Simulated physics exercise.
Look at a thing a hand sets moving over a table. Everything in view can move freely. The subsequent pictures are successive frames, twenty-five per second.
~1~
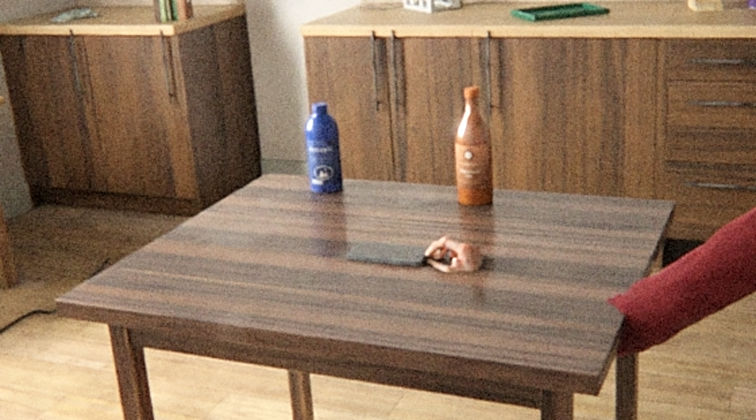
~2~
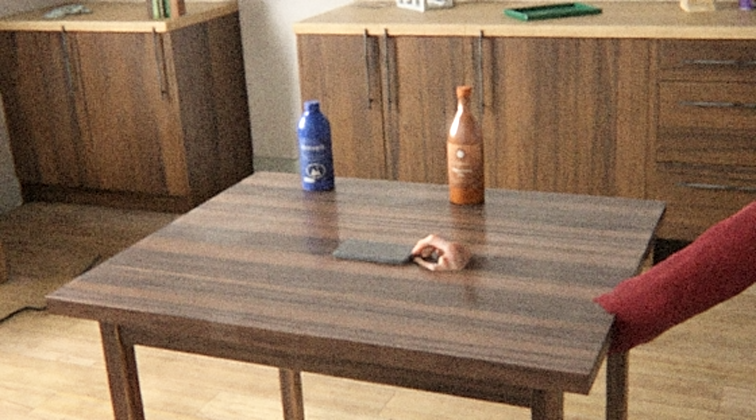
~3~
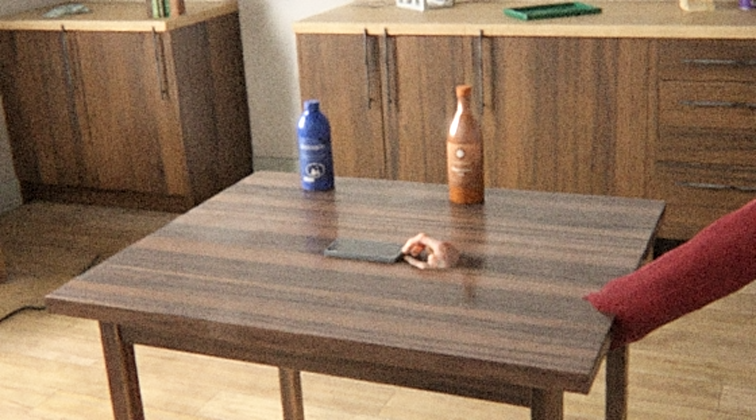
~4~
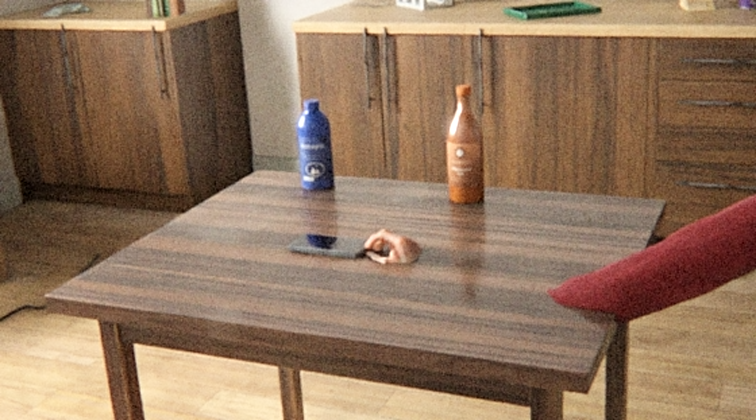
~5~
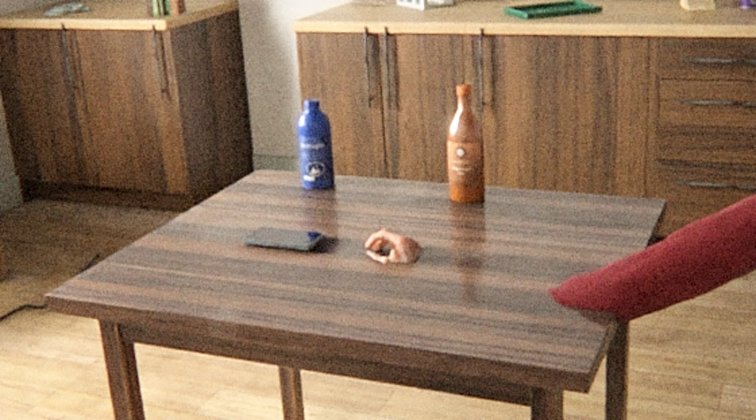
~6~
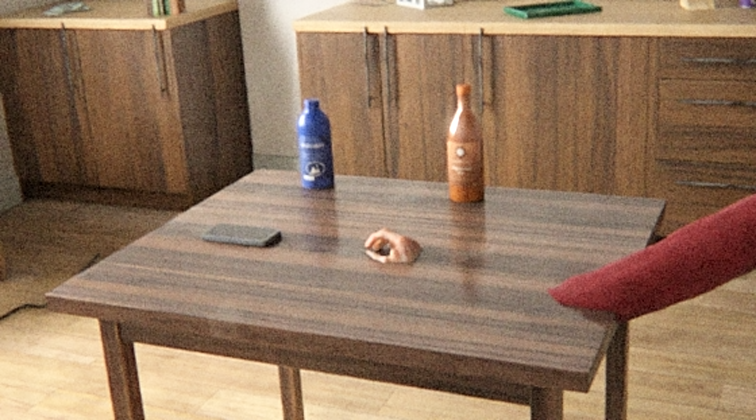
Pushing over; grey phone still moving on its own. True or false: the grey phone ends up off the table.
True.
Then, 0.20 s after the last picture, grey phone now off the table.
Then, 0.40 s after the last picture, things are still on the move.
Then, 0.60 s after the last picture, as before.
By the end, off the table, grey phone.
